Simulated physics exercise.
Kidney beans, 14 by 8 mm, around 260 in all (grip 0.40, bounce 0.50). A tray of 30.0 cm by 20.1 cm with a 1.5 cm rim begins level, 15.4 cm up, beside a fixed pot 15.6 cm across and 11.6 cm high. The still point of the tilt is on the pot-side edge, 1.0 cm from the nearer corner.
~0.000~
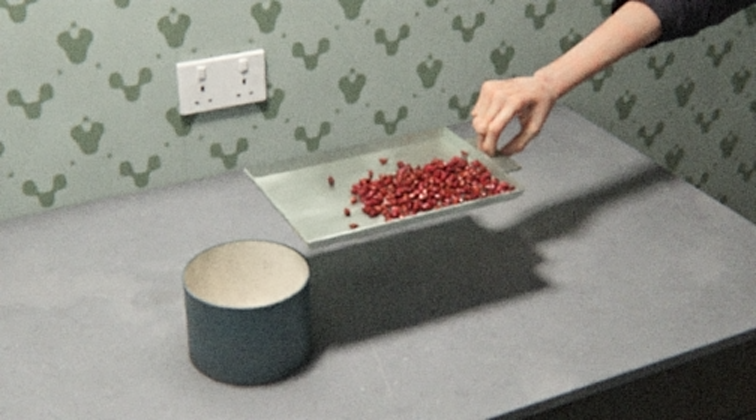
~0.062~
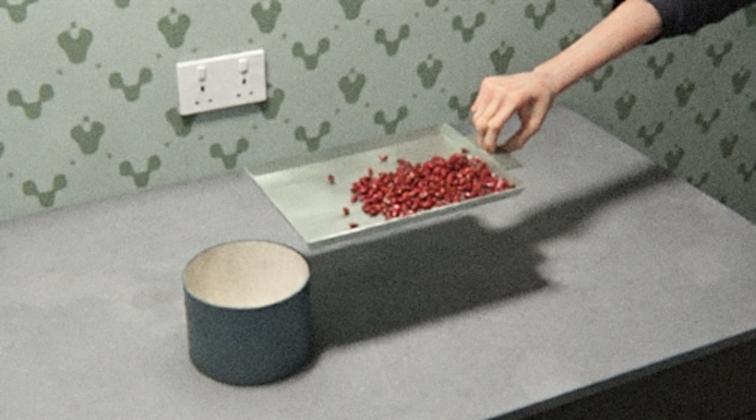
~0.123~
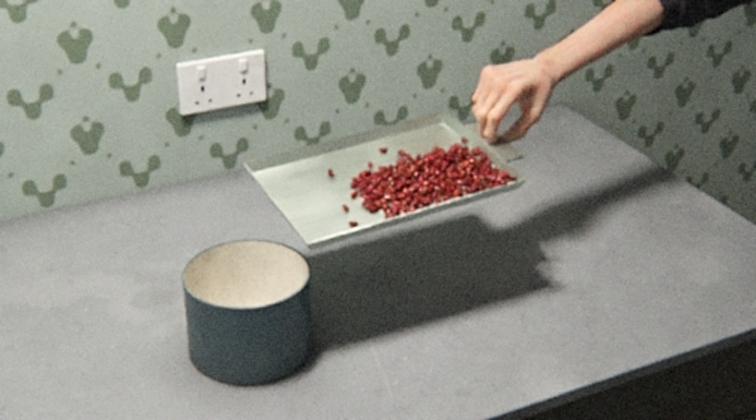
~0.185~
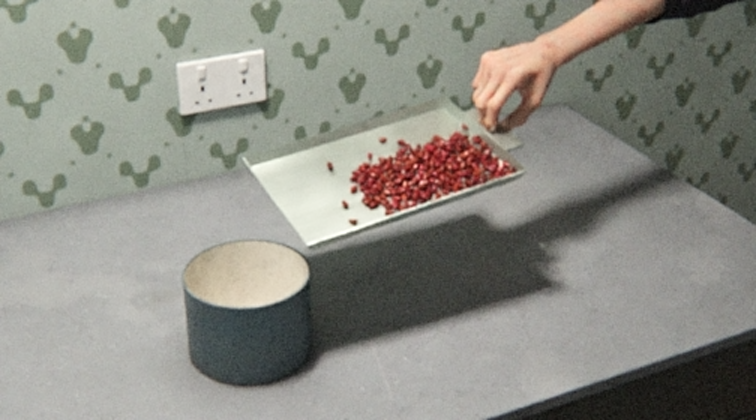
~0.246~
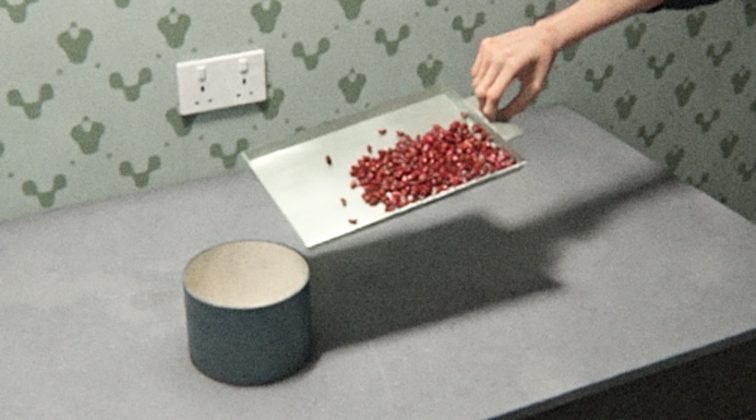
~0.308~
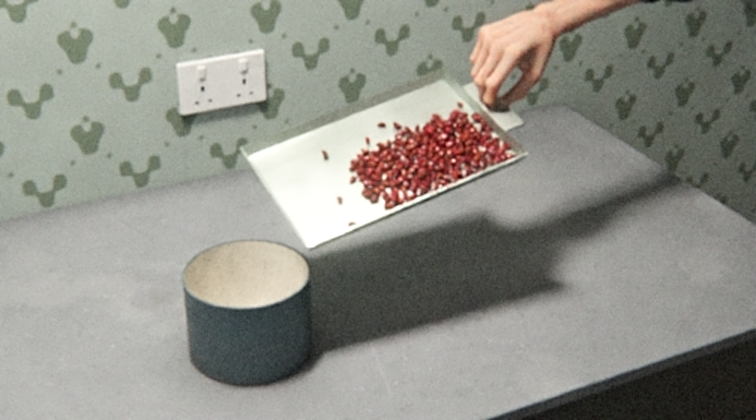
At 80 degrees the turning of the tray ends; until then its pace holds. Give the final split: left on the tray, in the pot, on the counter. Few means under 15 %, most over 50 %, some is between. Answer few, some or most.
Tray few, pot some, counter most.
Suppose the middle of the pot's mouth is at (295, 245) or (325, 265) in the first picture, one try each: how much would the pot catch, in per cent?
Some 0 and 70 per cent.
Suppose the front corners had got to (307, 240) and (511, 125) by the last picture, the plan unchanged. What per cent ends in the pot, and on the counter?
Pot 70, counter 30.
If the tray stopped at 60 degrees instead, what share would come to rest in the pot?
Then about 30 per cent.
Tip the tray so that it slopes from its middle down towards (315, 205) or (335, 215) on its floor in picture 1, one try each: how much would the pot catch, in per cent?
About 60 and 80 per cent.
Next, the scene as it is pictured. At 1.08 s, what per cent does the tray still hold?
Roughly 40 per cent.
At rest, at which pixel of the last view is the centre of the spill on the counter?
Near (295, 402).
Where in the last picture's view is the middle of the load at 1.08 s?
At about (311, 271).
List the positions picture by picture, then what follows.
In the first frame, tray tilt 0 degrees, front corners at (311, 238) and (519, 187); middle of the pieces at (431, 188); pot at (246, 272).
In the second frame, tray tilt 1 degrees, front corners at (311, 238) and (520, 185); middle of the pieces at (431, 186).
In the third frame, tray tilt 4 degrees, front corners at (310, 239) and (520, 178), lowest corner left front; middle of the pieces at (431, 180).
In the fourth frame, tray tilt 8 degrees, front corners at (310, 240) and (520, 169), lowest corner left front; middle of the pieces at (431, 172).
In the fifth frame, tray tilt 12 degrees, front corners at (310, 241) and (521, 160), lowest corner left front; middle of the pieces at (431, 164).
In the sixth frame, tray tilt 16 degrees, front corners at (310, 242) and (521, 152), lowest corner left front; middle of the pieces at (430, 157); pot at (246, 272). Its pace works out near 65 degrees a second.
After 0.77 s, tilt 47 degrees; the tray holds 100 %, the pot 0 %.
After 1.08 s, tilt 67 degrees; the tray holds 40 %, the pot 10 %.
After 1.49 s, tilt 80 degrees; the tray holds 0 %, the pot 30 %.
At rest (2.4 s), tray 0 %, pot 30 %, counter 70 %.
